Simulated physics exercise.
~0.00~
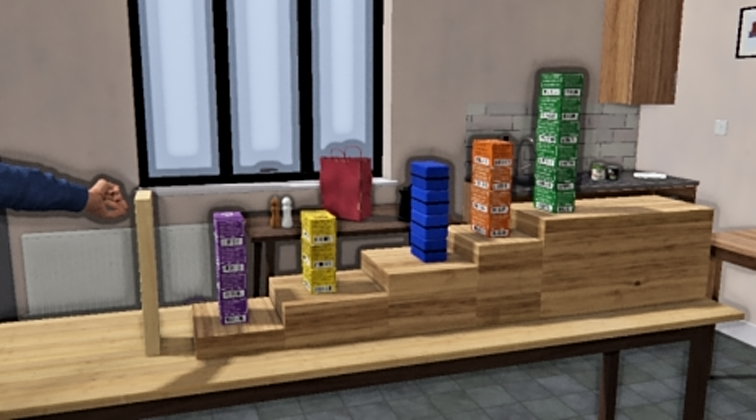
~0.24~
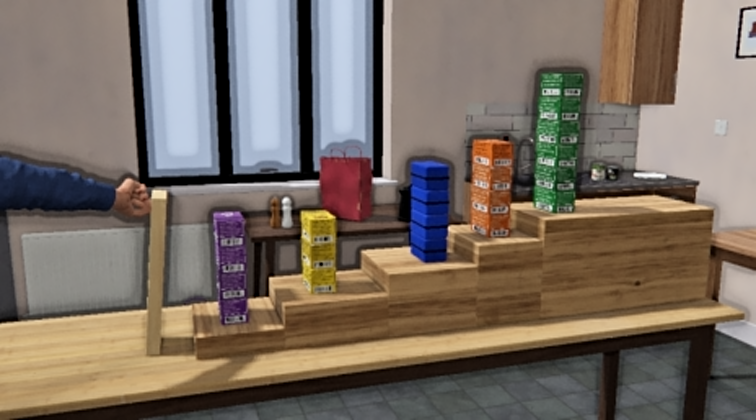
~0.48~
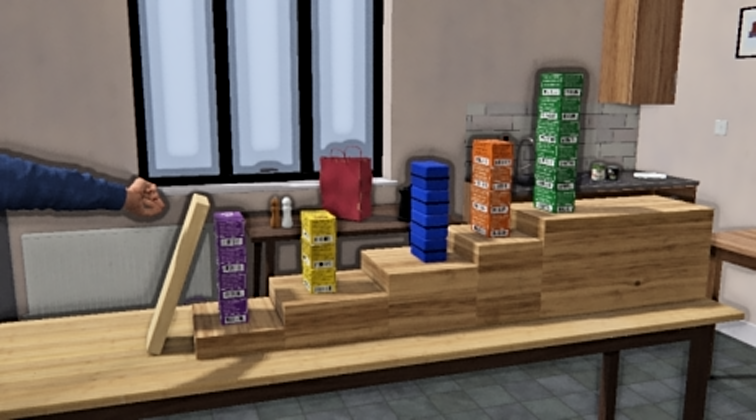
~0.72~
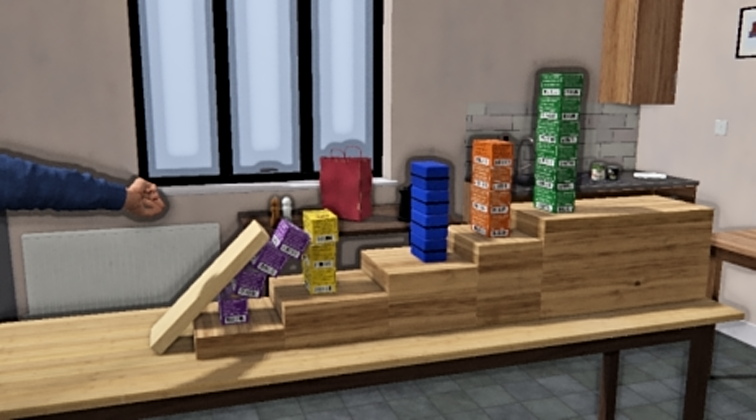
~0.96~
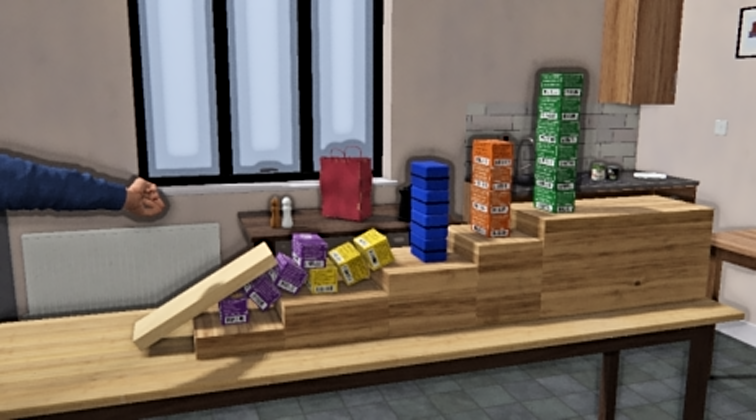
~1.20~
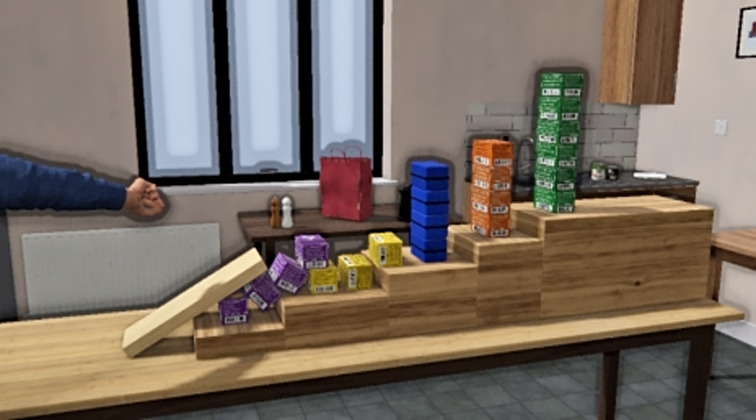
A hand pushes an upright wooden board, which tips right into a stack of purple packets, toppling them into the yellow stack on the next step; both collapse, the board rests slanted against the heap, and the blue, orange and green stacks stay standing.
